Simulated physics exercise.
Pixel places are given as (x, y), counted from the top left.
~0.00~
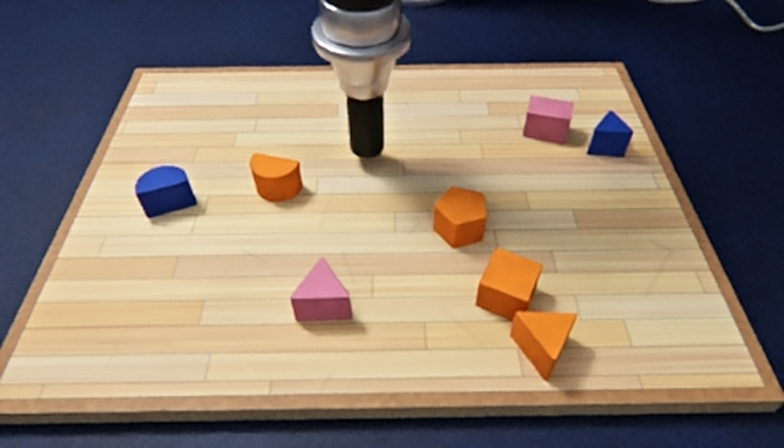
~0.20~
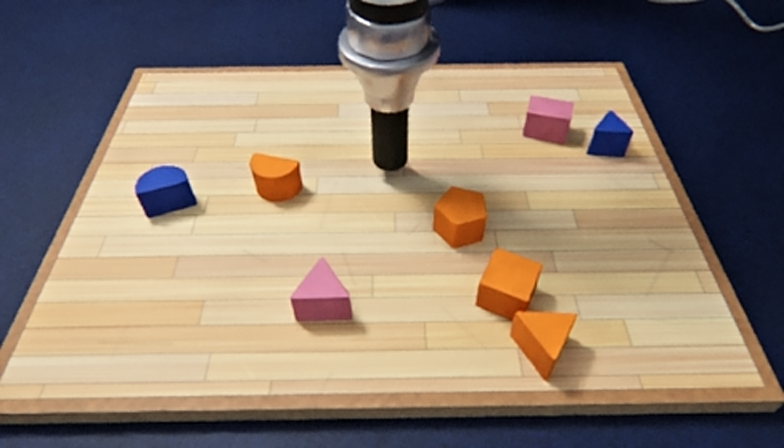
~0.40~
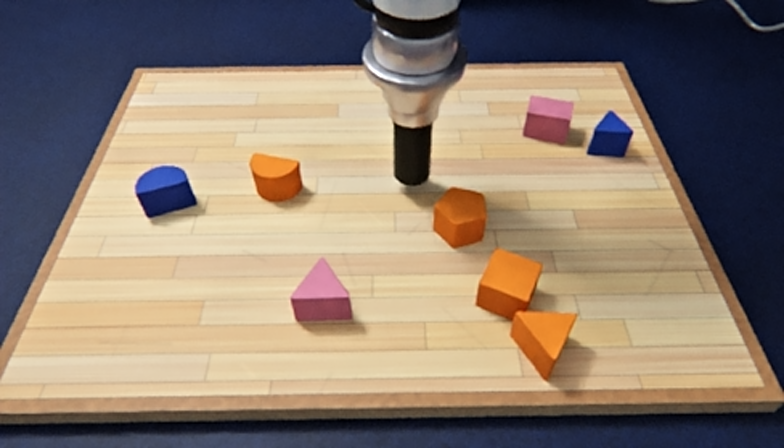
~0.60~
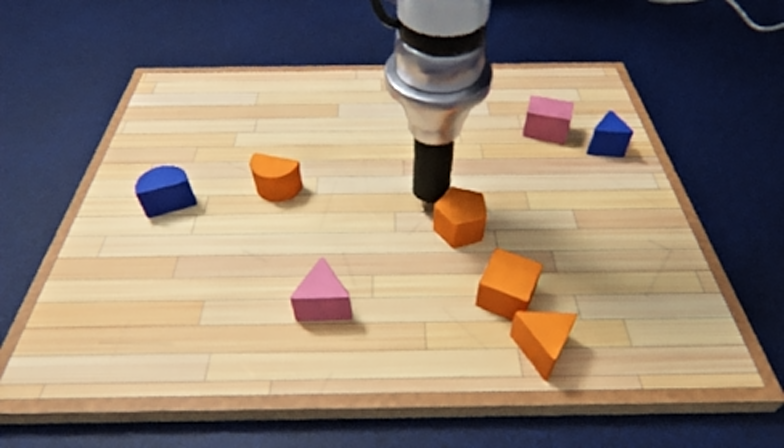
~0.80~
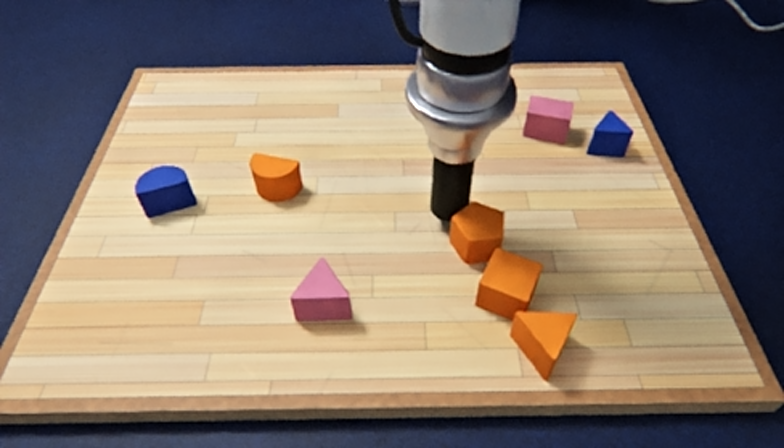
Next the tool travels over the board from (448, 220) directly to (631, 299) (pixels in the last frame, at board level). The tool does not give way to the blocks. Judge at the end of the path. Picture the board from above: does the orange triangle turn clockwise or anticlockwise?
In a top view, it turns counterclockwise.
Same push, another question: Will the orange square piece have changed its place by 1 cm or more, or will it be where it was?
At the end of the path, the orange square piece has moved off its old spot.
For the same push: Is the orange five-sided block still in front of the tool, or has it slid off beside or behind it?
At the end of the path, the tool has already lost the orange five-sided block, which lies beside or behind it.
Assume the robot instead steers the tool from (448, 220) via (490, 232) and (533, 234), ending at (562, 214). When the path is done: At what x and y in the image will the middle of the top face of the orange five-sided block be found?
It comes to (526, 247).
What follows on the original path. One third of the way, tool at (507, 232); orange five-sided block at (528, 256), turned 45° clockwise; orange square piece at (523, 302), turned 15° clockwise; orange triangle at (555, 343), turned 30° anticlockwise.
Two thirds of the way, tool at (570, 259); orange five-sided block at (555, 279), turned 75° clockwise; orange square piece at (522, 313), turned 30° clockwise; orange triangle at (555, 346), turned 35° anticlockwise.
At the end, tool at (638, 287); orange five-sided block at (555, 279), turned 75° clockwise; orange square piece at (522, 313), turned 30° clockwise; orange triangle at (555, 346), turned 35° anticlockwise.
